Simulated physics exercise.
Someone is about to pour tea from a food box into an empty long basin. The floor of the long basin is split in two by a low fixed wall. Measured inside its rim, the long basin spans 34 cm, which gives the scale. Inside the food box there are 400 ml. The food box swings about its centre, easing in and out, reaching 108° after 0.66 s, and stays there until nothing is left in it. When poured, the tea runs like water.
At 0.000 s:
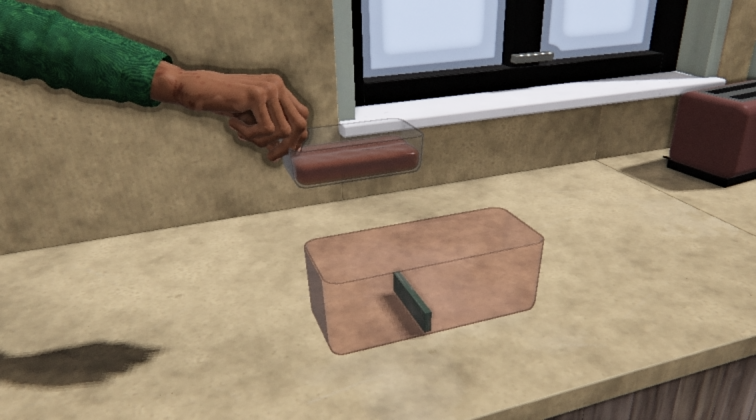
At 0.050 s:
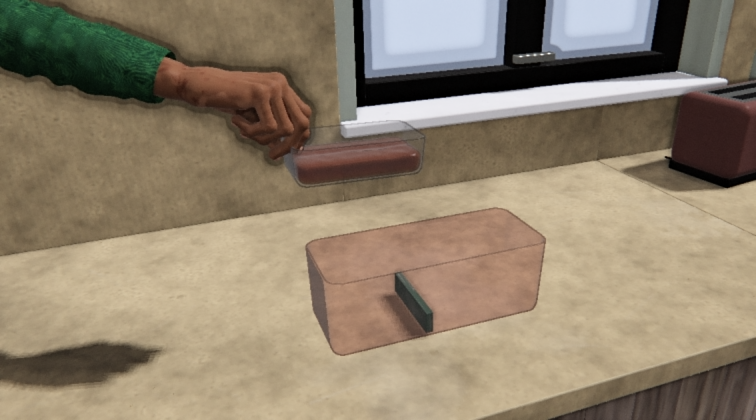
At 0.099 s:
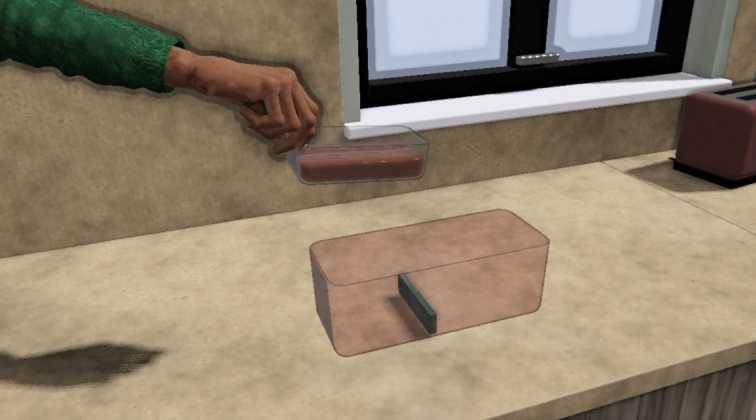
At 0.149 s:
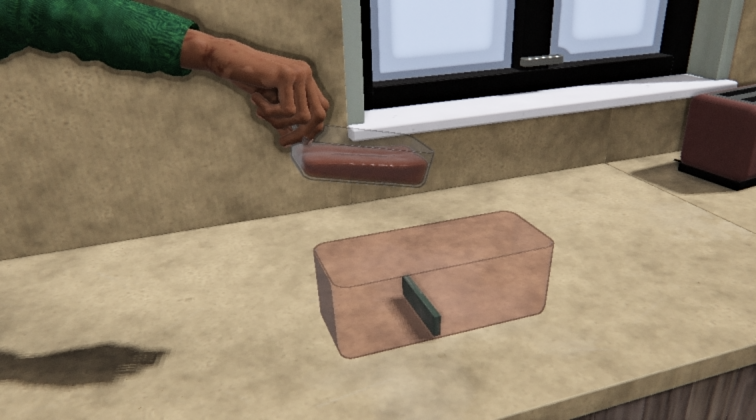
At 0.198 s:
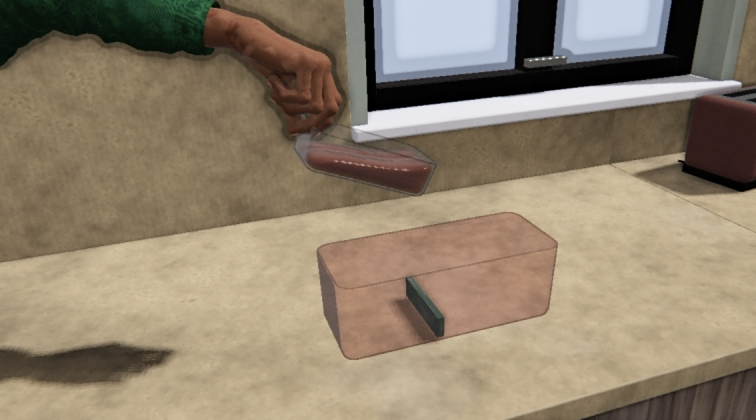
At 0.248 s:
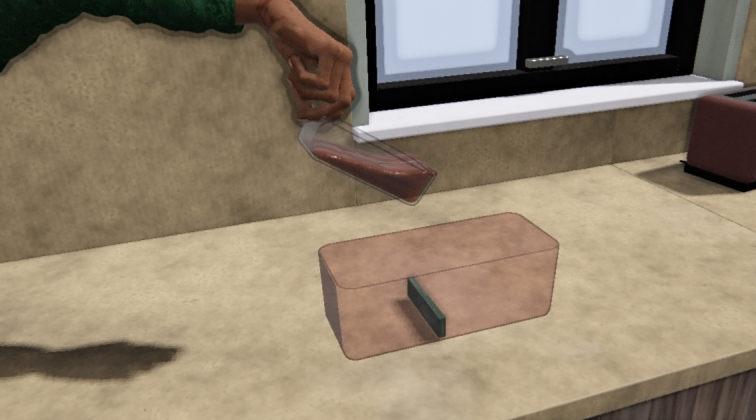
A hand in a green knitted sleeve holds a clear food box of reddish-brown tea above a speckled beige kitchen counter, seen from slightly above. Below sits an empty, see-through pinkish long basin with a dark green upright piece at its front, a white-silled window behind and a dark red toaster at right. The box tilts slowly, then faster, its right end dipping as the hand rises and the tea shifts rightward, while the view drifts slightly.
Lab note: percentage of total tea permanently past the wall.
Approx. 77 %.
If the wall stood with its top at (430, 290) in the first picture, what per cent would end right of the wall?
With the wall placed like that, close to 75 per cent.
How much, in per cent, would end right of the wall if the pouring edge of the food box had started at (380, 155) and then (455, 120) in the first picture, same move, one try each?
35 then 85 %.
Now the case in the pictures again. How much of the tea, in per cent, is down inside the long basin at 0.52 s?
Roughly 60 percent.
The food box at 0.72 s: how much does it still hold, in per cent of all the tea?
What remains is about 0 percent of it all.
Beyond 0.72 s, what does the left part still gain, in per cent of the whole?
About 5 percent.
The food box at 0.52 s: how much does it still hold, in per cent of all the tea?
Around 5 in a hundred.
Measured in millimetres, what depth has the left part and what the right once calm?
Left part about 4 mm deep, right part about 14 mm deep.
Then, 0.52 s in, the tilt is 97° and 5 per cent is still to pour, 0 is left of the wall and 59 right of it.
Then, 0.72 s in, the tilt is 108° and 0 per cent is still to pour, 16 is left of the wall and 79 right of it.
Then, 0.93 s in, the tilt is 108° and 0 per cent is still to pour, 20 is left of the wall and 77 right of it.
Then, 1.16 s in, the tilt is 108° and 0 per cent is still to pour, 20 is left of the wall and 77 right of it.
Finally, 20 per cent lies left of the wall, 77 right of it and 3 outside.
